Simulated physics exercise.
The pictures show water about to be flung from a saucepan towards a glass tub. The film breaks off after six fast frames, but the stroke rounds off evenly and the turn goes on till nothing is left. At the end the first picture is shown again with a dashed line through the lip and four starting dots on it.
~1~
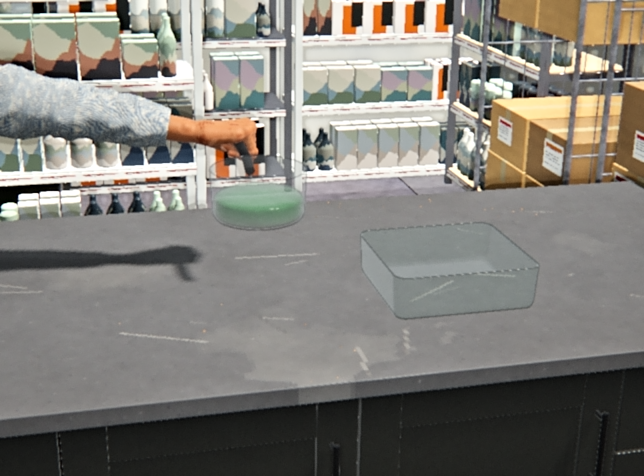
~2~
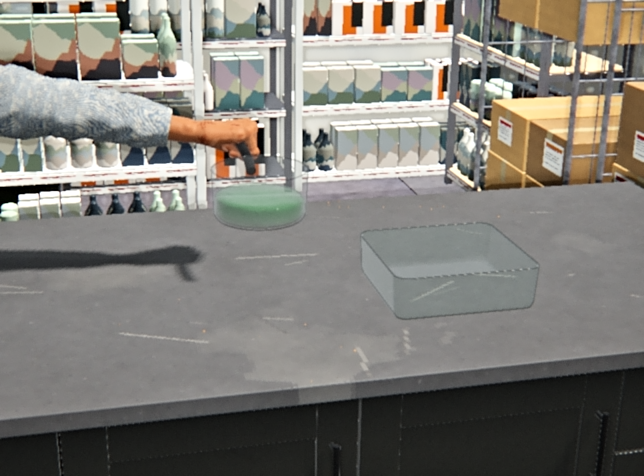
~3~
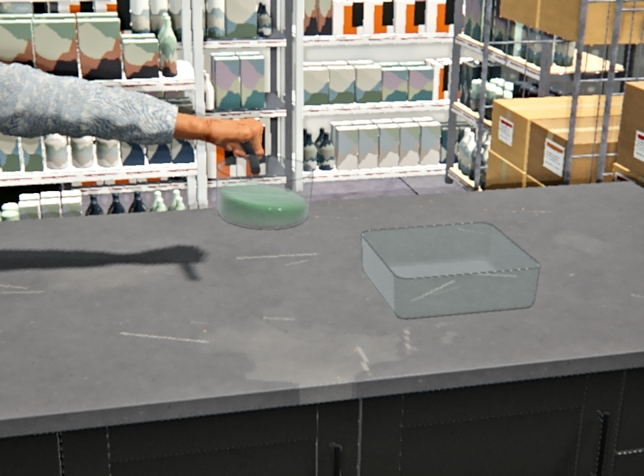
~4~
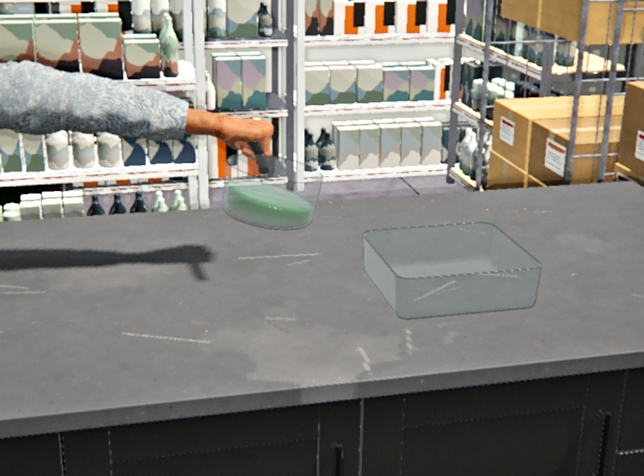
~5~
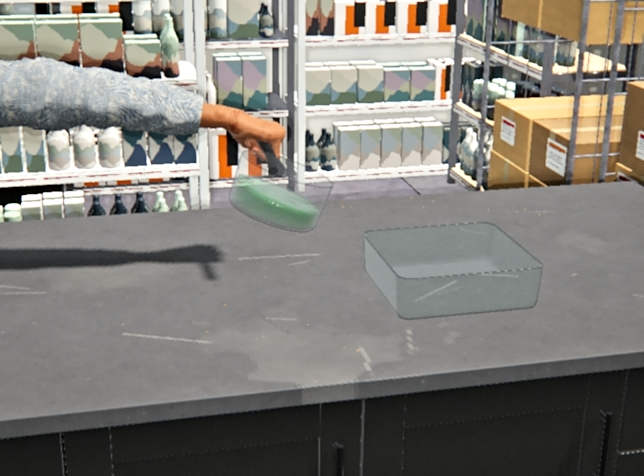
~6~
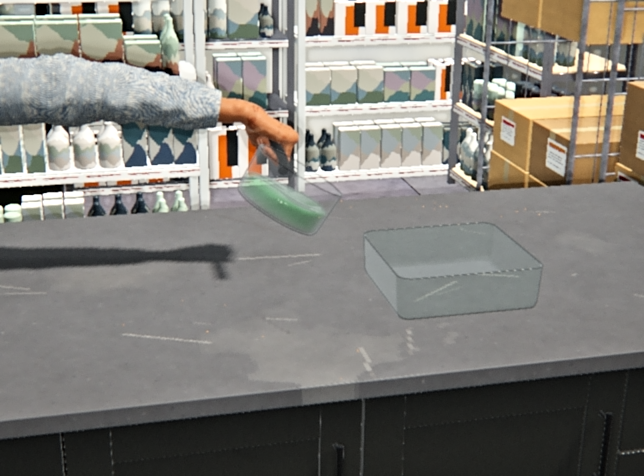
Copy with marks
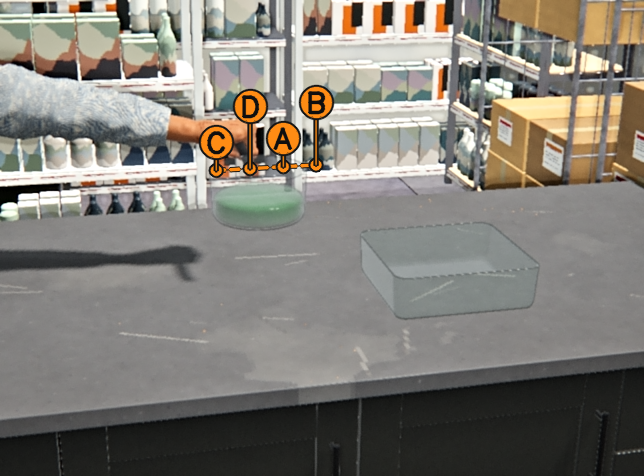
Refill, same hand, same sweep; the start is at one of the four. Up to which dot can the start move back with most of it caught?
A is the one.
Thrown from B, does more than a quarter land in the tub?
Yes, it does.
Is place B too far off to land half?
No.
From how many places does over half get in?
Two of the four.
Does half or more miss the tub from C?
Yes, it does.
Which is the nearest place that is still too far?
Place D.
On the marked copy, A at (283, 166); B at (316, 164); C at (216, 170); D at (250, 168).
With A, about 67 % lands in the tub, 11 % falls short and 21 % goes beside or beyond.
With B, about 66 % lands in the tub, 5 % falls short and 29 % goes beside or beyond.
With C, about 0 % lands in the tub, 97 % falls short and 3 % goes beside or beyond.
With D, about 15 % lands in the tub, 80 % falls short and 4 % goes beside or beyond.
